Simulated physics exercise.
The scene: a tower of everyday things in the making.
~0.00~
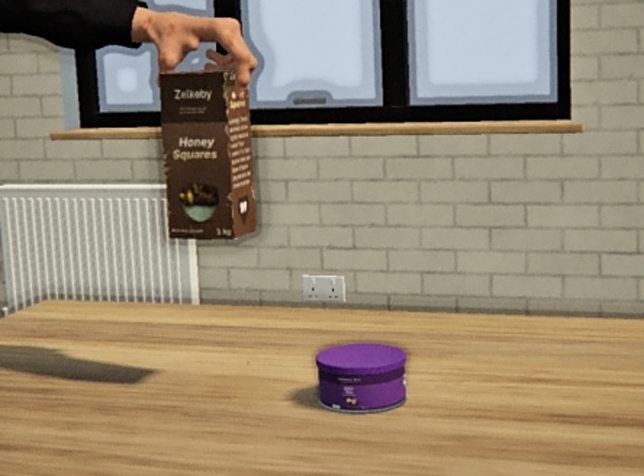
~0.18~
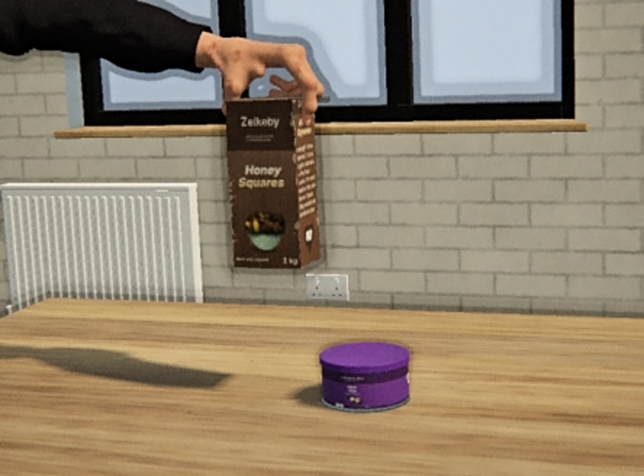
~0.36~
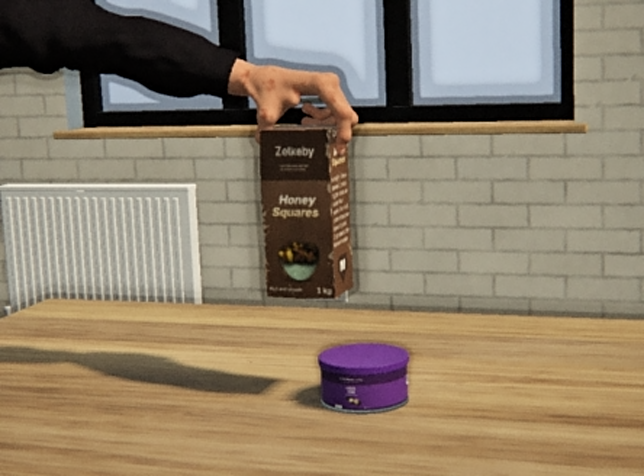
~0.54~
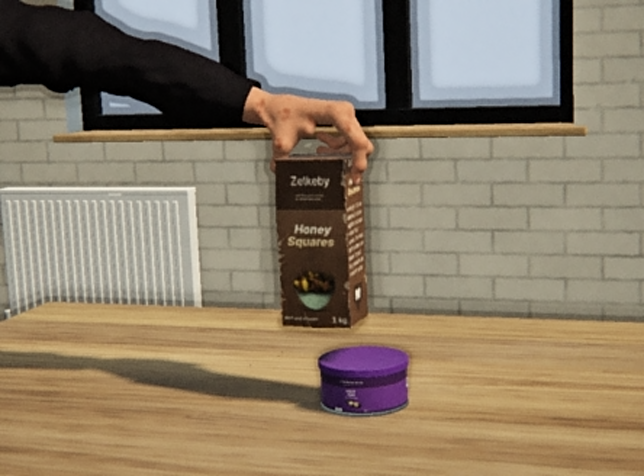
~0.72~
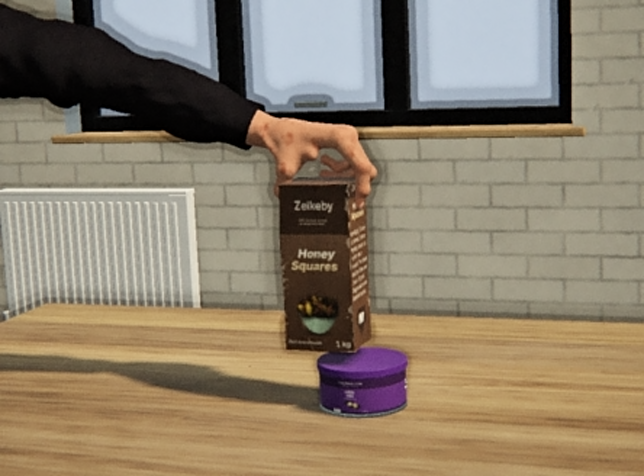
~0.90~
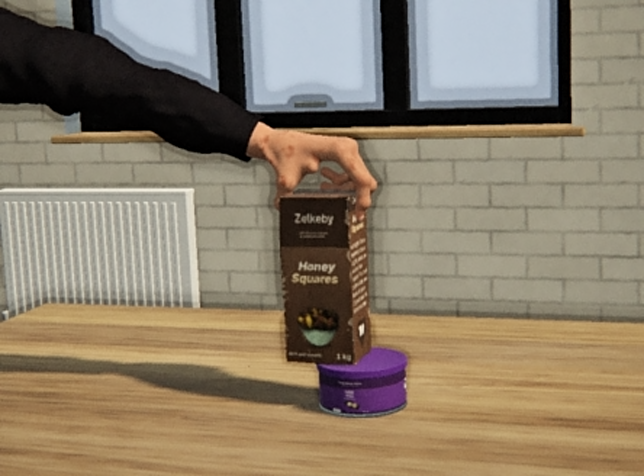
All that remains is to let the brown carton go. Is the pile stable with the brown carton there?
As it turns out, it holds.
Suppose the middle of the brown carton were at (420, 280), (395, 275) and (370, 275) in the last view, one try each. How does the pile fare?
First try: It comes apart; second try: It stays up; third try: It holds.
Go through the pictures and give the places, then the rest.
In the first frame, still above its spot; brown carton (208, 154); purple tub (362, 378).
In the second frame, still above its spot; brown carton (273, 182); purple tub (365, 377).
In the third frame, still above its spot; brown carton (307, 211); purple tub (364, 378).
In the fourth frame, still above its spot; brown carton (322, 239); purple tub (364, 381).
In the fifth frame, still above its spot; brown carton (326, 263); purple tub (363, 382).
In the sixth frame, in place under the hand; brown carton (326, 276); purple tub (362, 382).
By 1.10 s, all is still.
By 1.40 s, brown carton resting near (325, 276).
When it is over (2.0 s), both as before. End places, in pixels of the last picture, brown carton near (325, 276). The pile keeps its balance.
